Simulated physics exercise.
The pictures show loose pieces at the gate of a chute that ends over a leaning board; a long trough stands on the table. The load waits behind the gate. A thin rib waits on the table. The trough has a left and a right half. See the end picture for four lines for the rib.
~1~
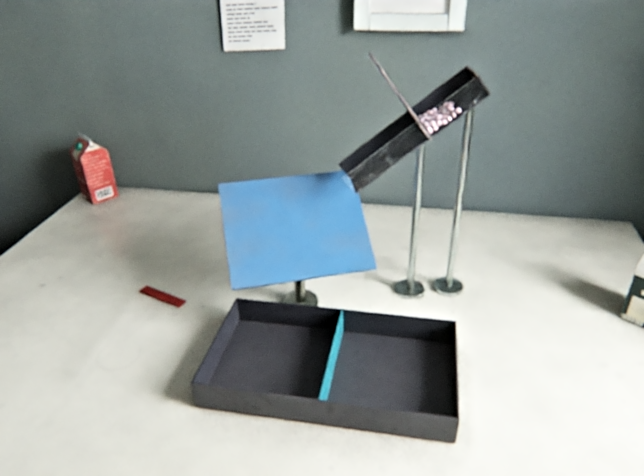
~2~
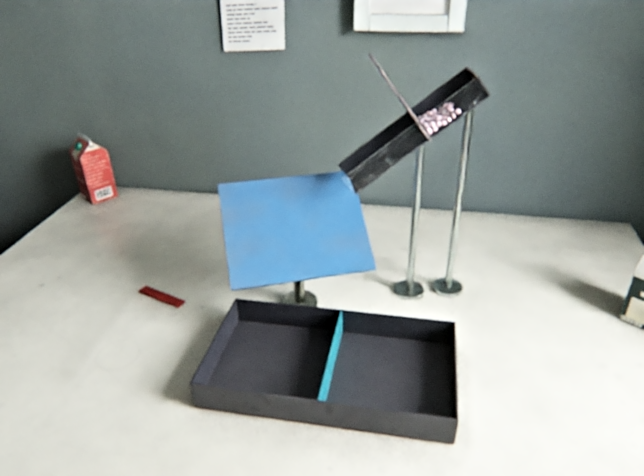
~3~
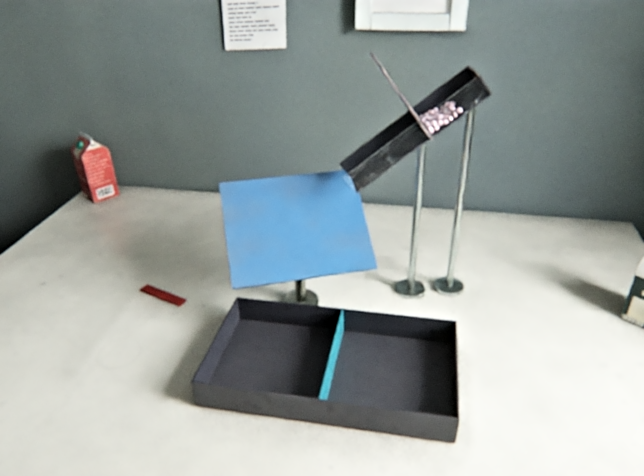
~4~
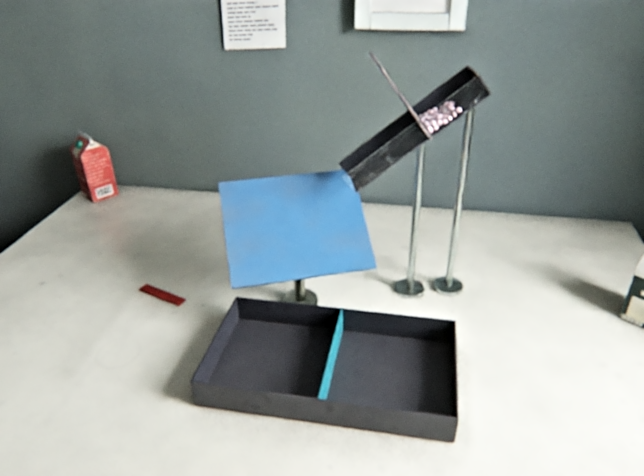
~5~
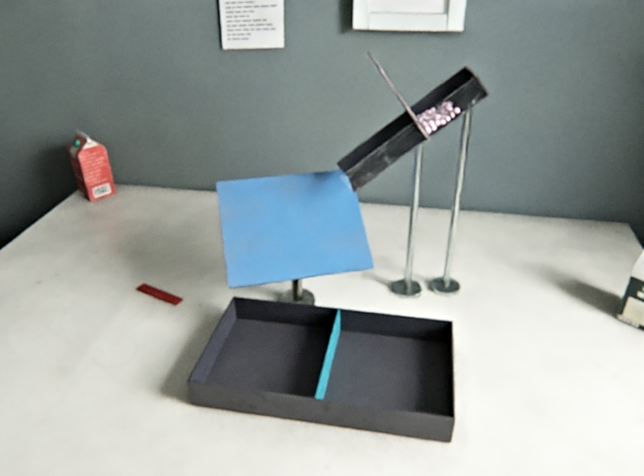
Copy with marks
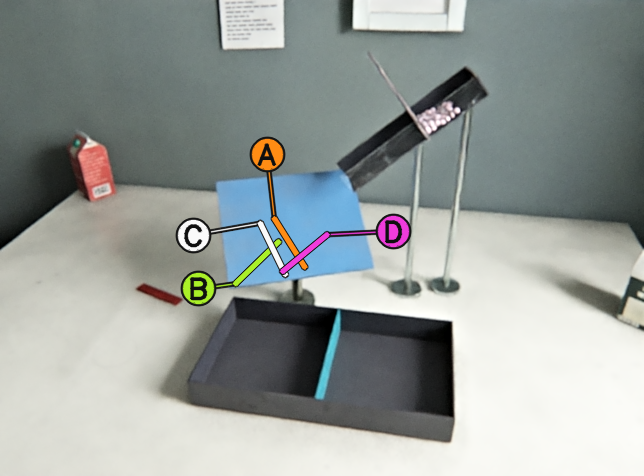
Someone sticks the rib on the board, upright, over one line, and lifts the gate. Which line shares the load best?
A beats the others.
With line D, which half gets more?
More lands on the left.
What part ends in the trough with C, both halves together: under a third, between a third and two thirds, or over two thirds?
Line C gives over two thirds.
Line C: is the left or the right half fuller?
The left half.
On the marked copy, line A from (274, 218) to (304, 267); line B from (278, 241) to (235, 283); line C from (260, 223) to (285, 274); line D from (327, 234) to (282, 271).
For line A, of what is caught, about half in the left half, about half in the right.
For line B, of what is caught, most in the left half, a small part in the right.
For line C, of what is caught, most in the left half, a small part in the right.
For line D, of what is caught, nearly all in the left half, a stray few in the right.
